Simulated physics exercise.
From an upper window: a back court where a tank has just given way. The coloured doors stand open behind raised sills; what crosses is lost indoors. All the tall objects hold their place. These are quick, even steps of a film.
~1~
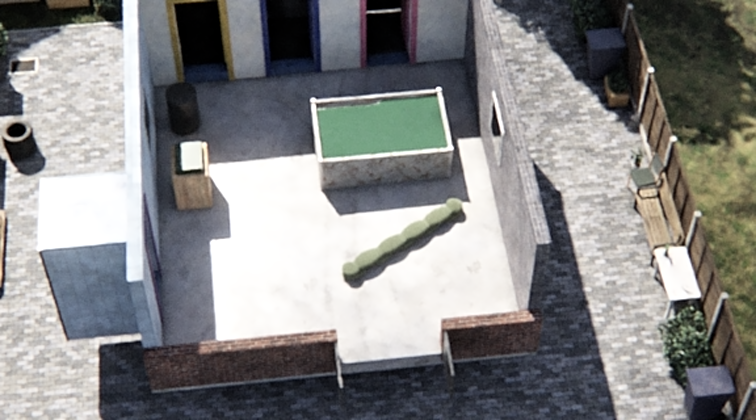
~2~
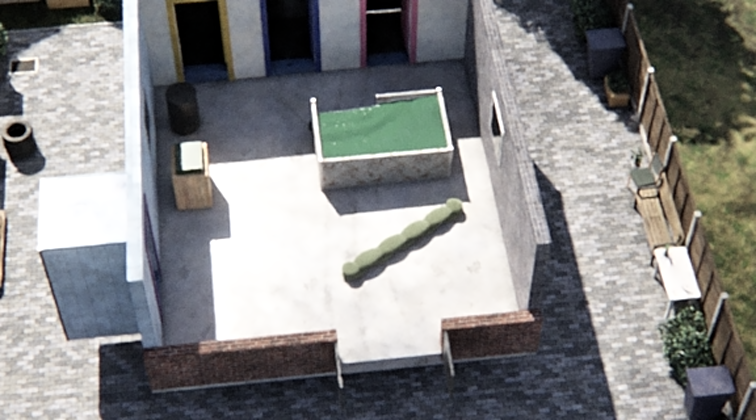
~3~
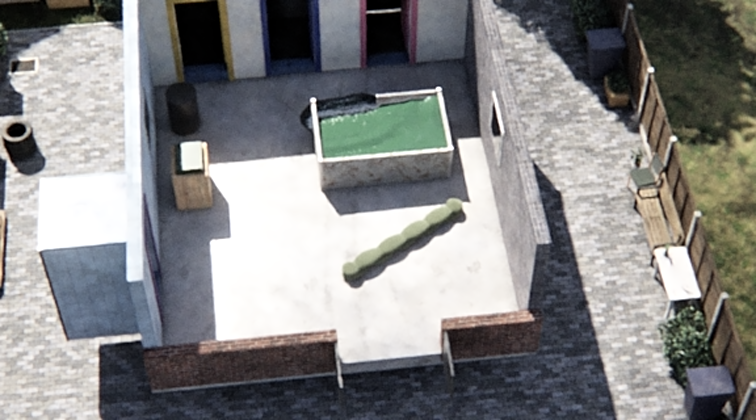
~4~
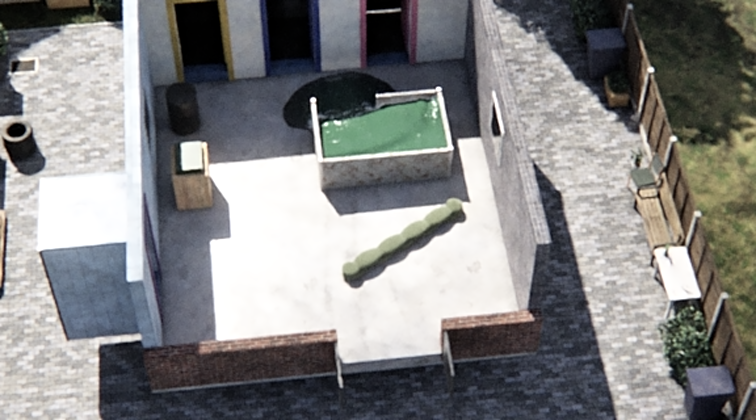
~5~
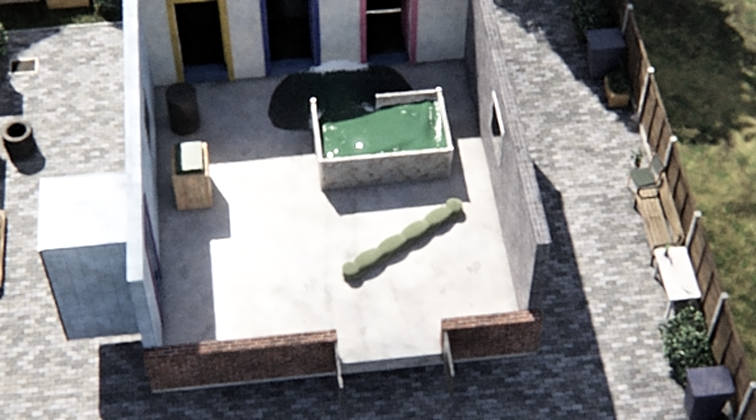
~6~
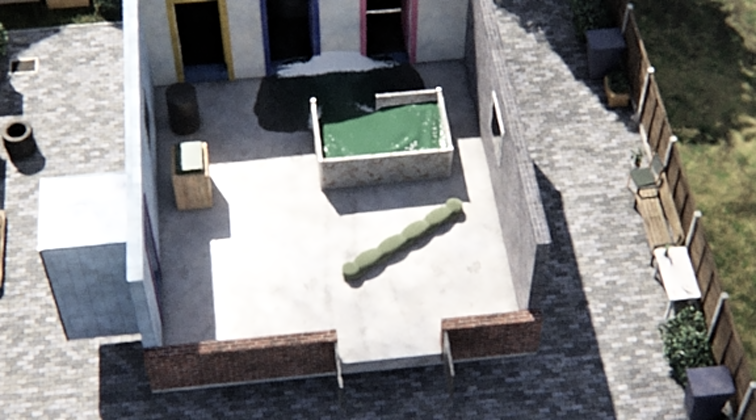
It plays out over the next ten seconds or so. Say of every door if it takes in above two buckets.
In the end: The yellow door admits no more than that; the purple door admits no more than that; the blue door lets in a lot; the pink door lets in a lot.
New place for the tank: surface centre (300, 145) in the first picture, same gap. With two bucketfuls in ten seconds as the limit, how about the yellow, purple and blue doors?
Then: The yellow one is over, the purple one stays under, the blue one is over.
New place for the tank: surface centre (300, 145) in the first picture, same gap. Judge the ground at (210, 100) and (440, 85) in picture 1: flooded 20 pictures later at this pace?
As listed: Covered, wet.
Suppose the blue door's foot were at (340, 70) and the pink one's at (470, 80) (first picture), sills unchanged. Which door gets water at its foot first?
First comes the door marked blue.
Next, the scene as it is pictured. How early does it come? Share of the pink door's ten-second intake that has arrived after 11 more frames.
I make it 55 per cent.
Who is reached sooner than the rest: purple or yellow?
The yellow one.
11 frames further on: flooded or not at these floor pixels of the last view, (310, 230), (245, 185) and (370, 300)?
In turn: Clear, not flooded, clear.
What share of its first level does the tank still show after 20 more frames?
About 30 per cent.
A moment on, water covers 15 % of the floor; the yellow door wet at the sill, nothing in, the purple door not reached, the blue door over two buckets in, the pink door over two buckets in.
Next, water covers 20 % of the floor; the yellow door wet at the sill, nothing in, the purple door not reached, the blue door far over two buckets in, the pink door over two buckets in.
Then, water covers 35 % of the floor; the yellow door wet at the sill, nothing in, the purple door not reached, the blue door far over two buckets in, the pink door far over two buckets in.
Later, water covers 75 % of the floor; the yellow door wet at the sill, nothing in, the purple door wet at the sill, nothing in, the blue door far over two buckets in, the pink door far over two buckets in.
In the end, water covers 95 % of the floor; the yellow door wet at the sill, nothing in, the purple door wet at the sill, nothing in, the blue door far over two buckets in, the pink door far over two buckets in.
